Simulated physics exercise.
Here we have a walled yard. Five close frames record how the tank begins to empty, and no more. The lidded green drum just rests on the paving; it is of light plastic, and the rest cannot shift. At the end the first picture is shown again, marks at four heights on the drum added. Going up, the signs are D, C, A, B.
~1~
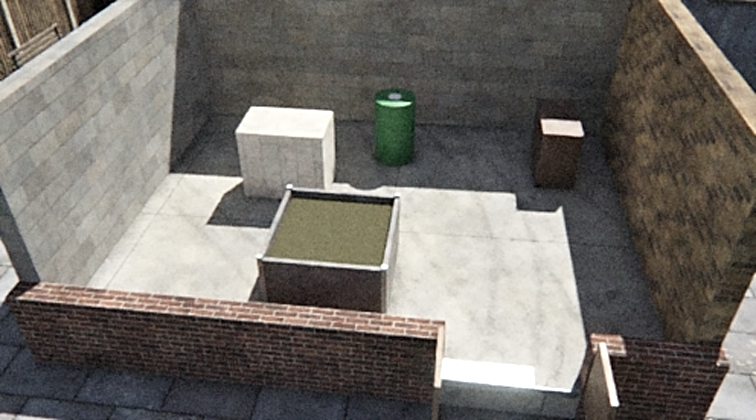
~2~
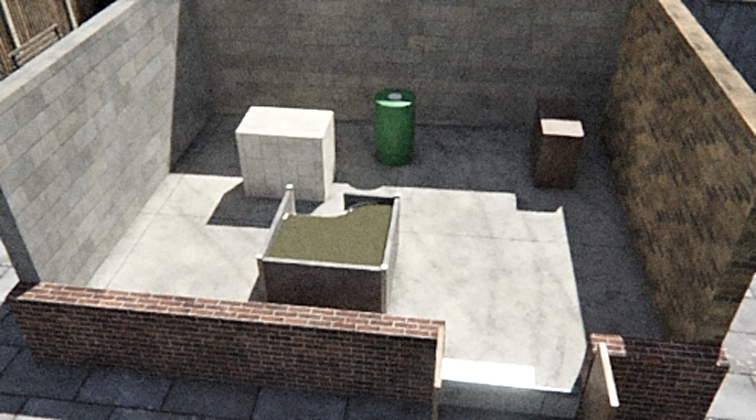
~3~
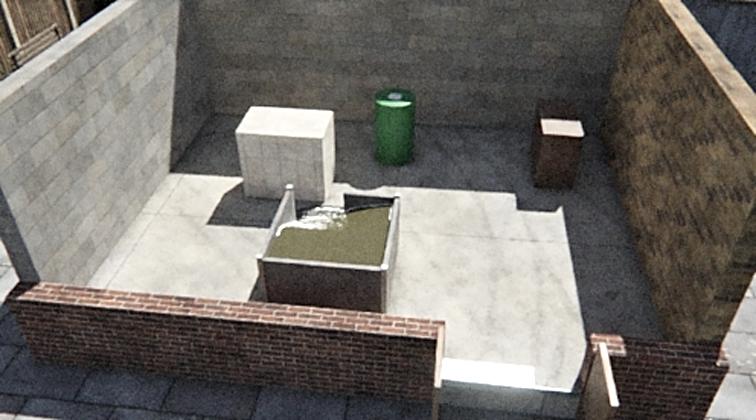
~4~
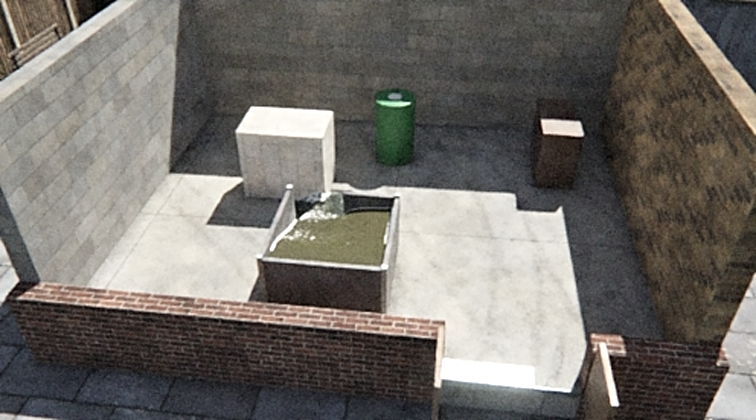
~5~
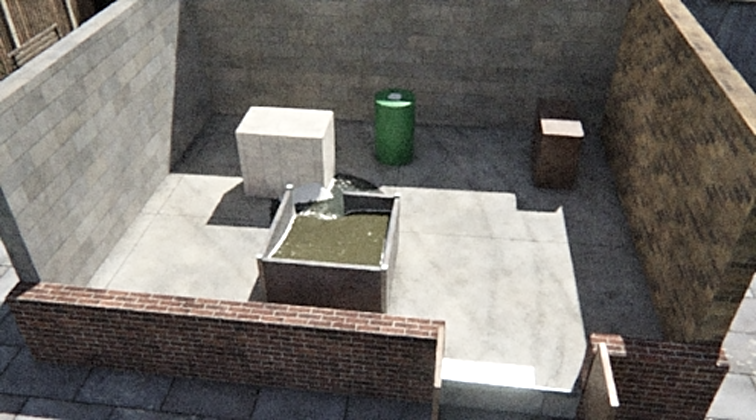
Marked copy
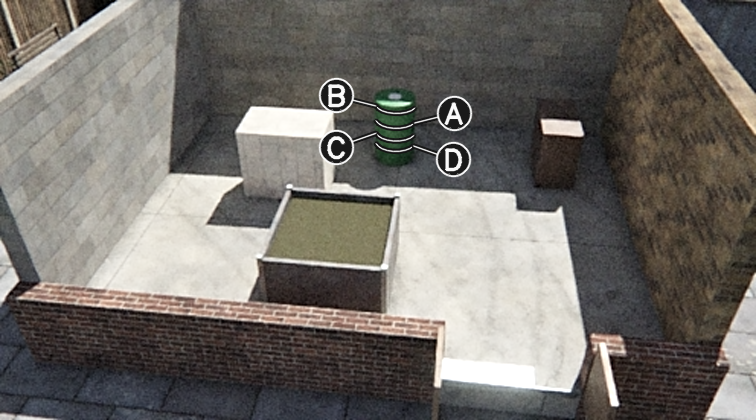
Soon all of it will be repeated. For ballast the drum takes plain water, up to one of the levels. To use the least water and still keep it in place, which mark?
The limit is D.
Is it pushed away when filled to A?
No, not at all.
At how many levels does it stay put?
All of the four.
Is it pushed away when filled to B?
No.
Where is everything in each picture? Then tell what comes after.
Lid of the green drum at (396, 97); tank full, its middle at (334, 231); open gate at (517, 330).
Water covers 1 % of the ground, mostly out of sight from here.
Water covers 2 % of the ground, mostly out of sight from here.
Water covers 4 % of the ground, mostly out of sight from here.
Lid of the green drum at (396, 97); water covers 5 % of the ground and is seen nearest the drum at (359, 182).
On the marked copy, A at (393, 128); B at (393, 113); C at (393, 140); D at (393, 151); from the bottom up D, C, A, B.
Choosing A, it does not move.
Choosing B, it does not move.
Choosing C, it does not move.
Choosing D, it does not move.
